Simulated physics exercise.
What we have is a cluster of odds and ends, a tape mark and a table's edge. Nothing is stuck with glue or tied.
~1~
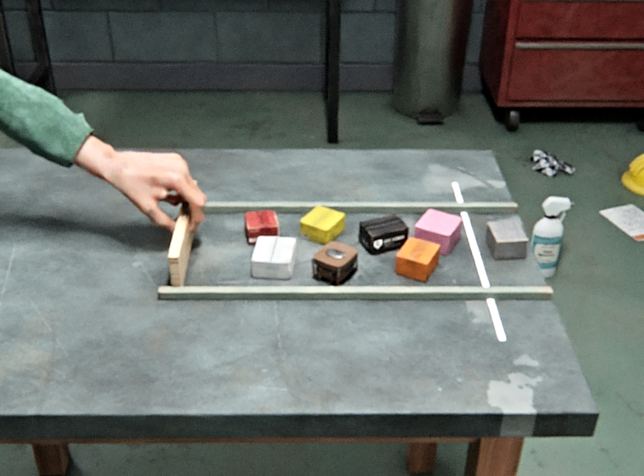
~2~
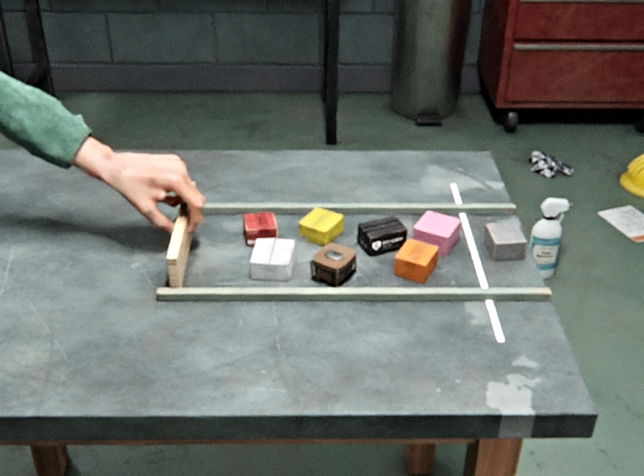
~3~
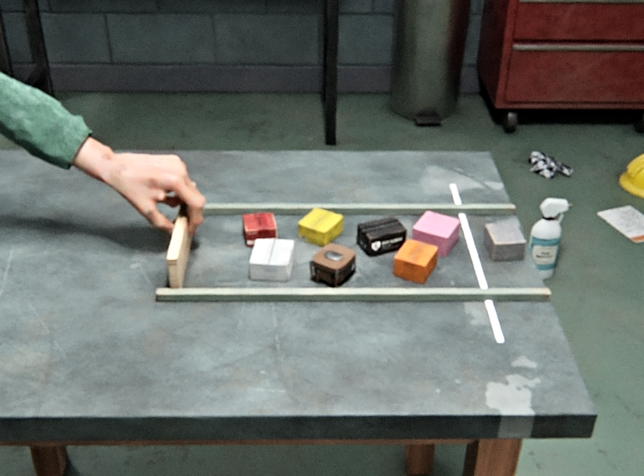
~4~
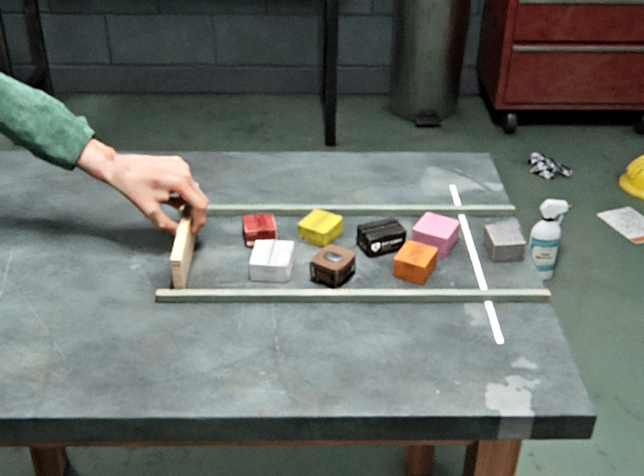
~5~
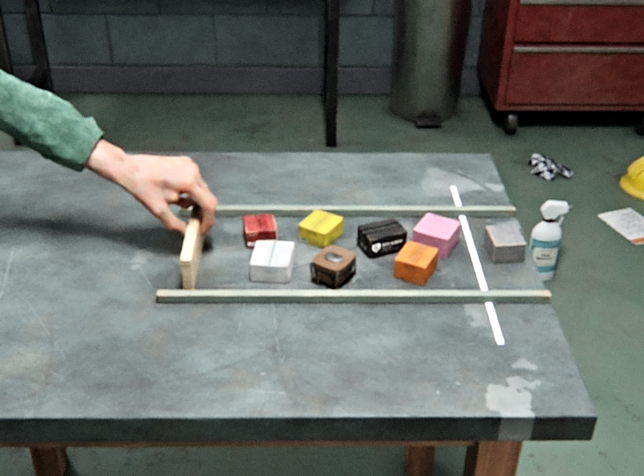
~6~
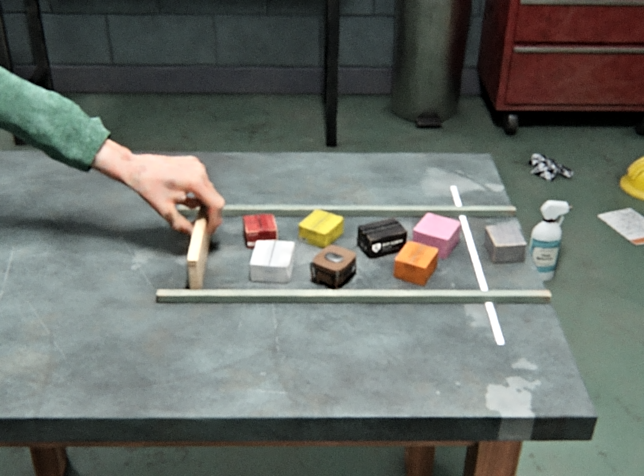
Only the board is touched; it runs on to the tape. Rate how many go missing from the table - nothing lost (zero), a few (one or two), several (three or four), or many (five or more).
Several, three or four.
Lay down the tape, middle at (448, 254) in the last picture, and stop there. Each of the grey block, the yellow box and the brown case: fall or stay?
Grey block: Drops; yellow box: Stays; brown case: Stays.
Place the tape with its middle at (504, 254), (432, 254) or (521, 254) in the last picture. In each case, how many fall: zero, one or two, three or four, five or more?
One after another: Five or over, 1 or 2, five or more.
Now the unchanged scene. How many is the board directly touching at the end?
The count in contact is 2.
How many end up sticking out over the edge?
The overhang total is 3.
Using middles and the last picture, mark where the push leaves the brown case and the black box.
The brown case stops around (537, 266); the black box around (523, 241).
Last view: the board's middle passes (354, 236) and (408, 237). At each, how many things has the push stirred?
Tally: First 7; then 8.
A little later, none off yet; grey block at rest near (505, 244); pink block at rest near (436, 236); orange box at rest near (416, 263).
Next, none off yet; grey block moving near (510, 243); pink block shifted about its own width near (473, 238); orange box shifted well along near (483, 265).
When it is over, the number that fall off is three or four; down, orange box, pink block and grey block.
